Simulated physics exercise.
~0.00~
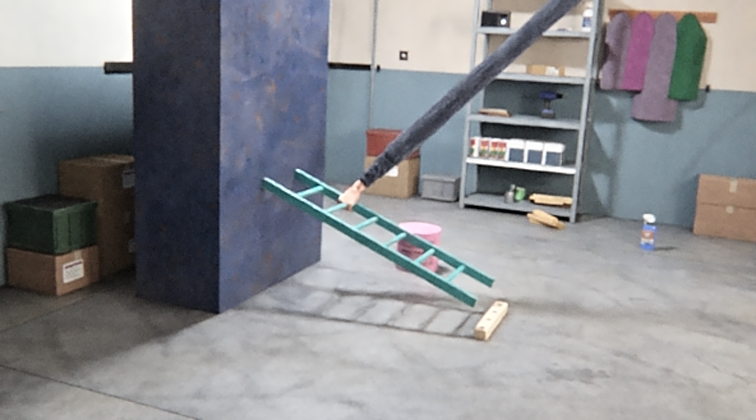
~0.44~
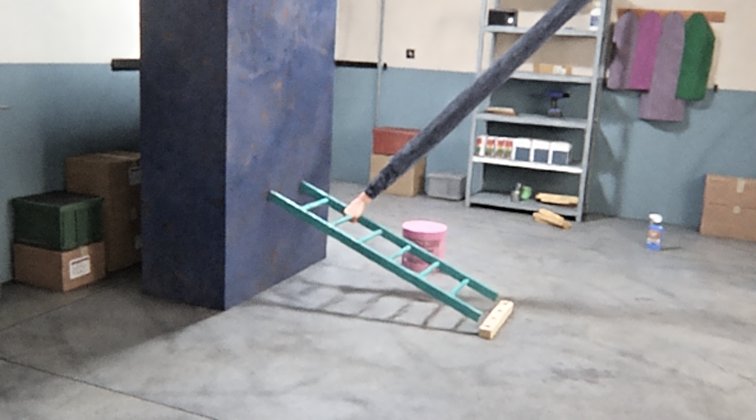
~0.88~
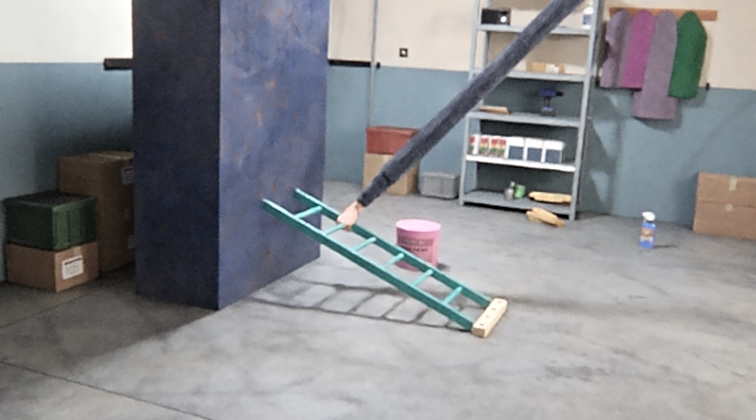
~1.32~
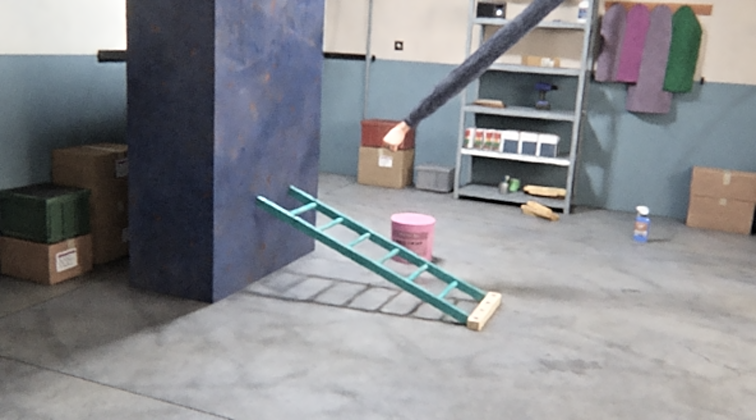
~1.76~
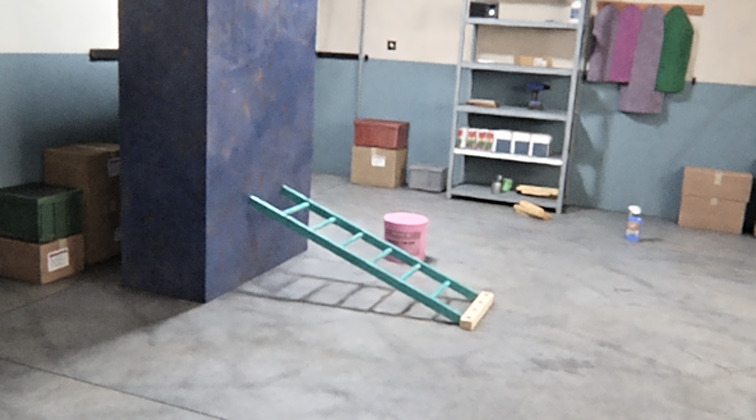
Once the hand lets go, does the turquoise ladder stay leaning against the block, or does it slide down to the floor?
The turquoise ladder stays up, leaning against the dark blue block with its foot at the wooden batten.
In a garage or storeroom with a grey concrete floor, a slightly swaying view looks across at a tall dark blue block on the left. Boxes are stacked beside it, a pink pail stands near the middle, and metal shelves and hanging coats are at the back. A hand on a long dark-sleeved arm holds a turquoise ladder sloping from the block down to a pale wooden batten on the floor. The hand lowers the ladder a little, its foot coming up to the batten. Then the hand lets go and draws back out of sight, and the ladder stays leaning in place.
